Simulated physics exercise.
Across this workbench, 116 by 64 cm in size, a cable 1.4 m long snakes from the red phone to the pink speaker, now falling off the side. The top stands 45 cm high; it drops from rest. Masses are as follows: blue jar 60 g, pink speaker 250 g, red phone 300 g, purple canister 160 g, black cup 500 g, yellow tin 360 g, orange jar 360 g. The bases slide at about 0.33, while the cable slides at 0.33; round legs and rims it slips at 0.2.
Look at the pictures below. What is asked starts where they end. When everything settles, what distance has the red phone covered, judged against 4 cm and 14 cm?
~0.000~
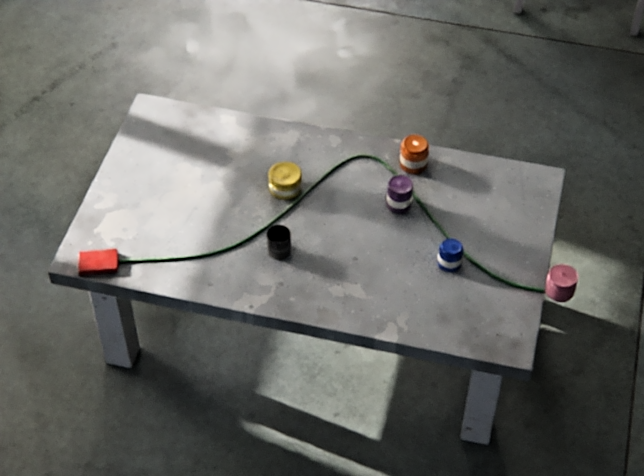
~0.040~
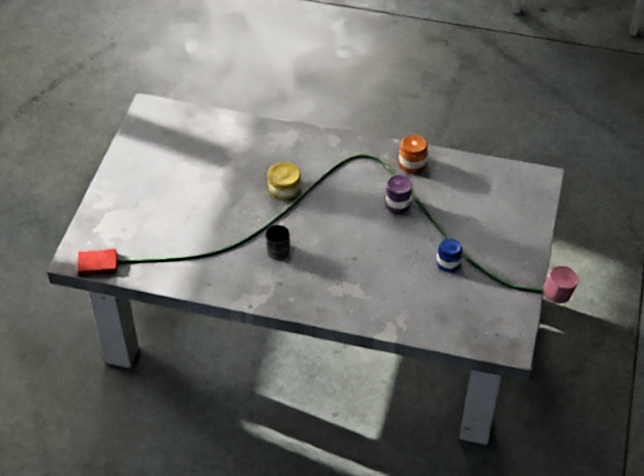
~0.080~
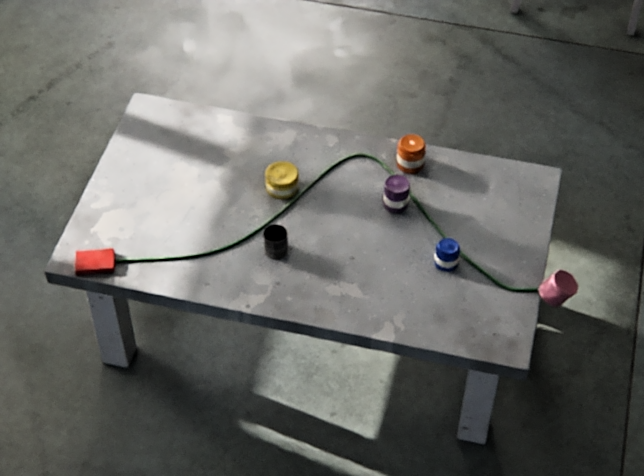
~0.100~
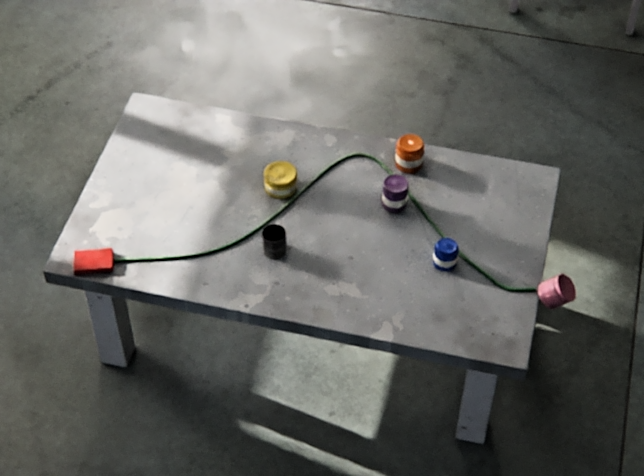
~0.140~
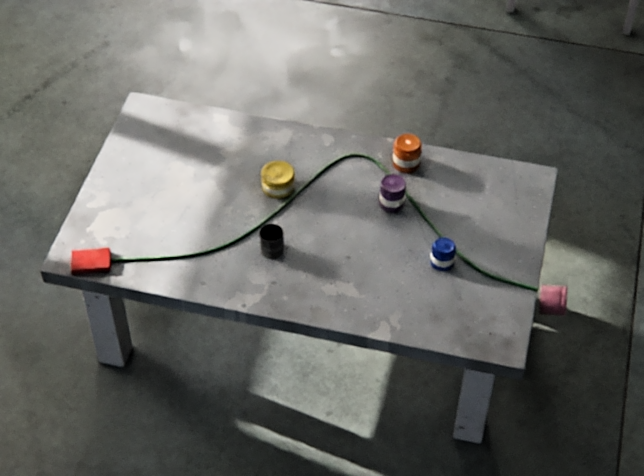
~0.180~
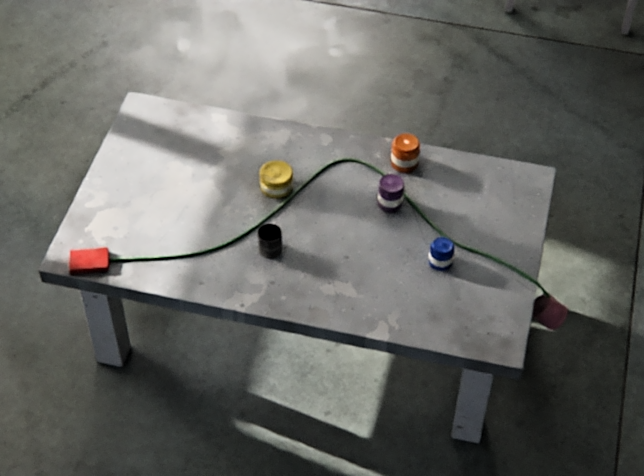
It covers a medium distance.
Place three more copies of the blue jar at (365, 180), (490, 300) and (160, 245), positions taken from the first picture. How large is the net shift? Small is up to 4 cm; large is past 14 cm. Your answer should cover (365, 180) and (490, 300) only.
Result, in order: Major / minor.
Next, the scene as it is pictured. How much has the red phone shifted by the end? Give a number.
Red phone: 8 cm.
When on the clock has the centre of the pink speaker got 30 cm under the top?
Roughly 0.32 s.
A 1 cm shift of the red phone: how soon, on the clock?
For the red phone, around 0.34 seconds.
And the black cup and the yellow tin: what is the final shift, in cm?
Final places, approx.: Black cup 0 cm off, yellow tin 0 cm off.
By 0.4 s, the cable's tail end at (131, 251); red phone 5 cm off its start, purple canister 13 cm off its start, pink speaker over the edge.
By 0.7 s, the cable's tail end at (138, 249); red phone 7 cm off its start, purple canister 24 cm off its start, pink speaker over the edge.
By 0.9 s, the cable's tail end at (138, 249); red phone 7 cm off its start at (118, 251), purple canister 24 cm off its start at (393, 259), pink speaker over the edge.
By 1.2 s, the cable's tail end at (138, 249); red phone 7 cm off its start, purple canister 24 cm off its start, pink speaker over the edge.
By 2.4 s, the cable's tail end at (138, 249); red phone 7 cm off its start at (118, 251), purple canister 24 cm off its start at (393, 259), pink speaker over the edge.
